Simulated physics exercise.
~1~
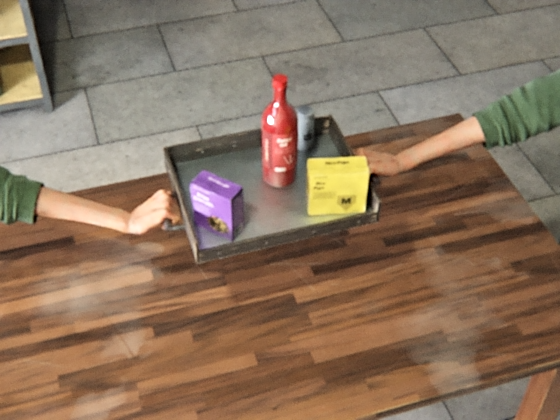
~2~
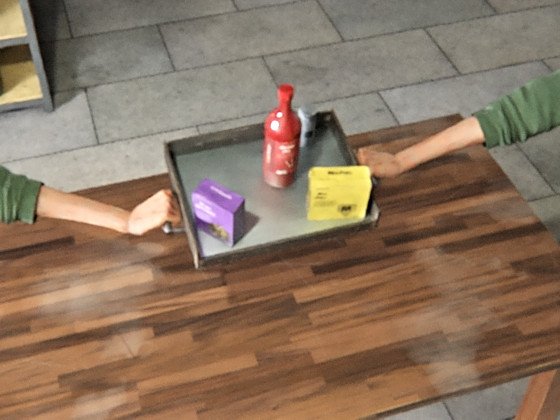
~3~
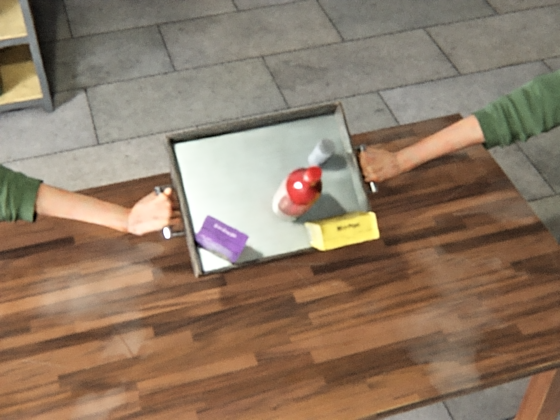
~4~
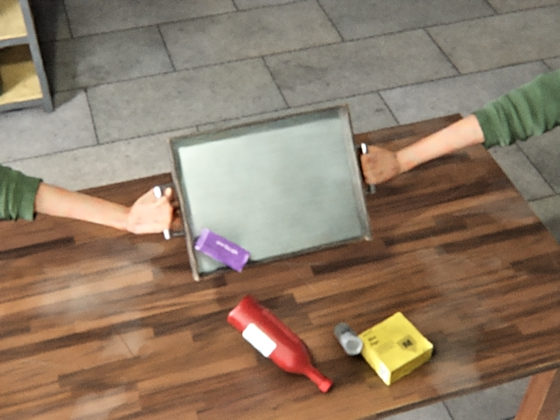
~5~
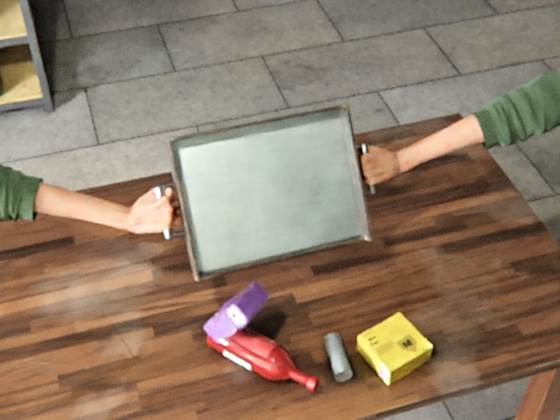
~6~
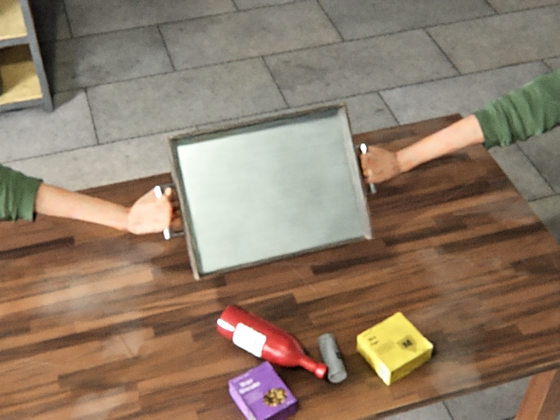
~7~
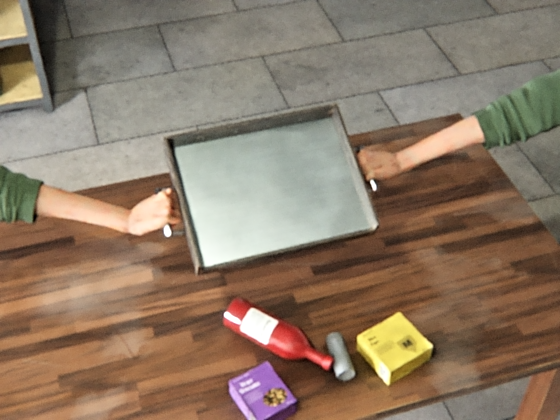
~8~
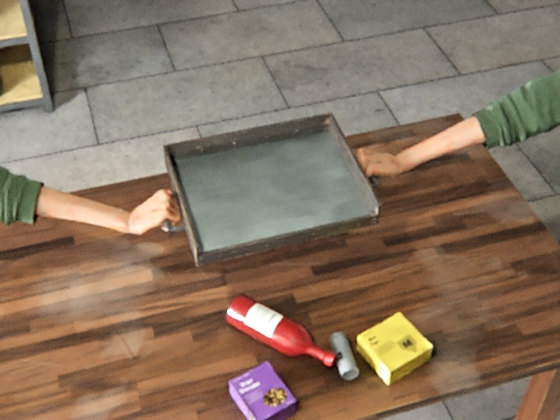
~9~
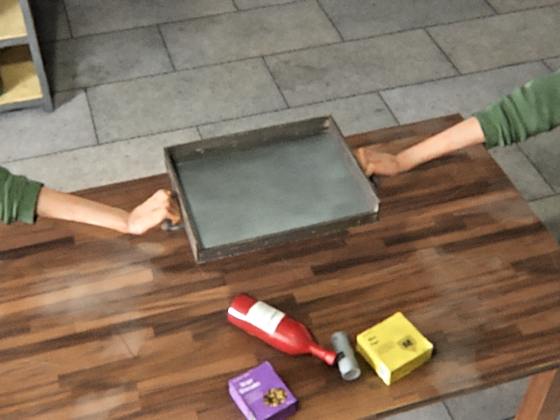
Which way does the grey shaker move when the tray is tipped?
The grey shaker moves down, as the viewer sees it, leaving the tray and ending on its side on the table.
